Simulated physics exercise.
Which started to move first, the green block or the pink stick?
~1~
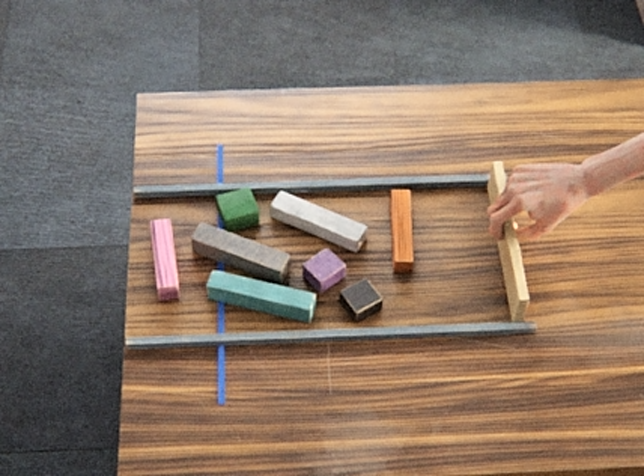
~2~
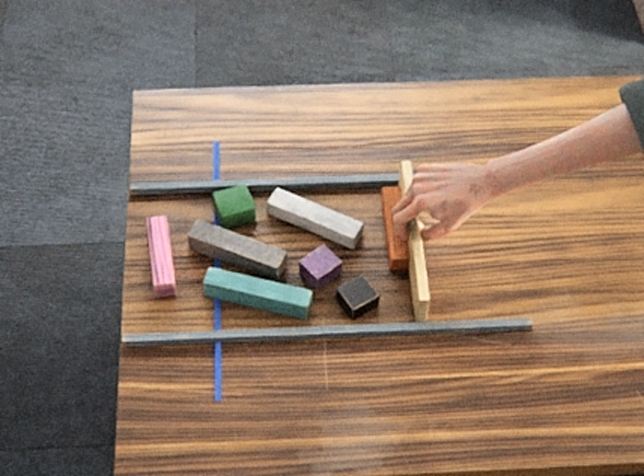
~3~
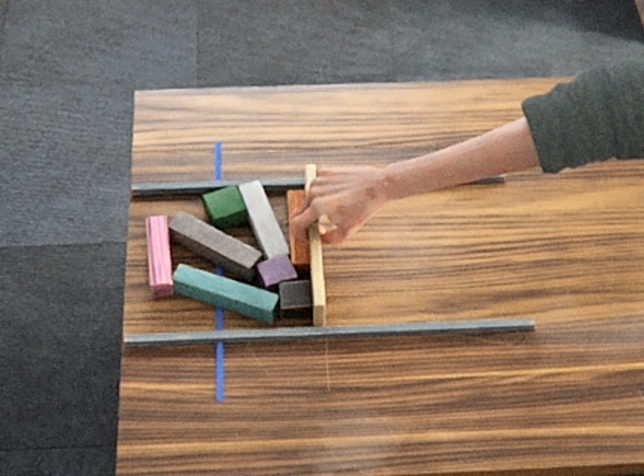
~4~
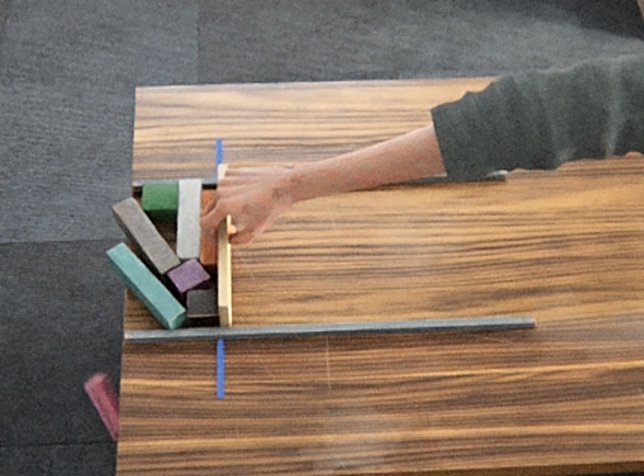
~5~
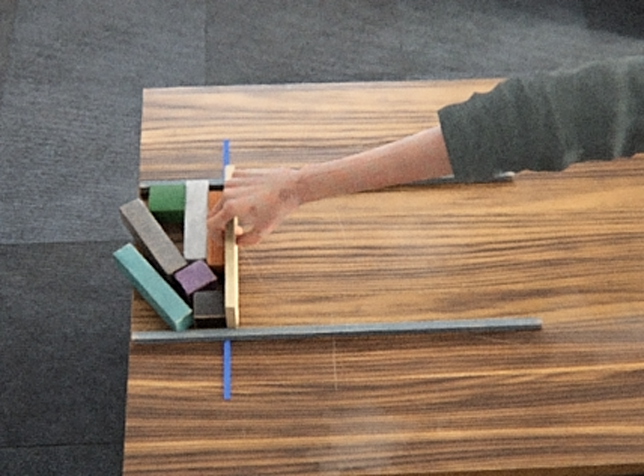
The green block started to move first, shifting a little as the pieces bunched up. The pink stick stayed put until later, when it went off the end of the table.
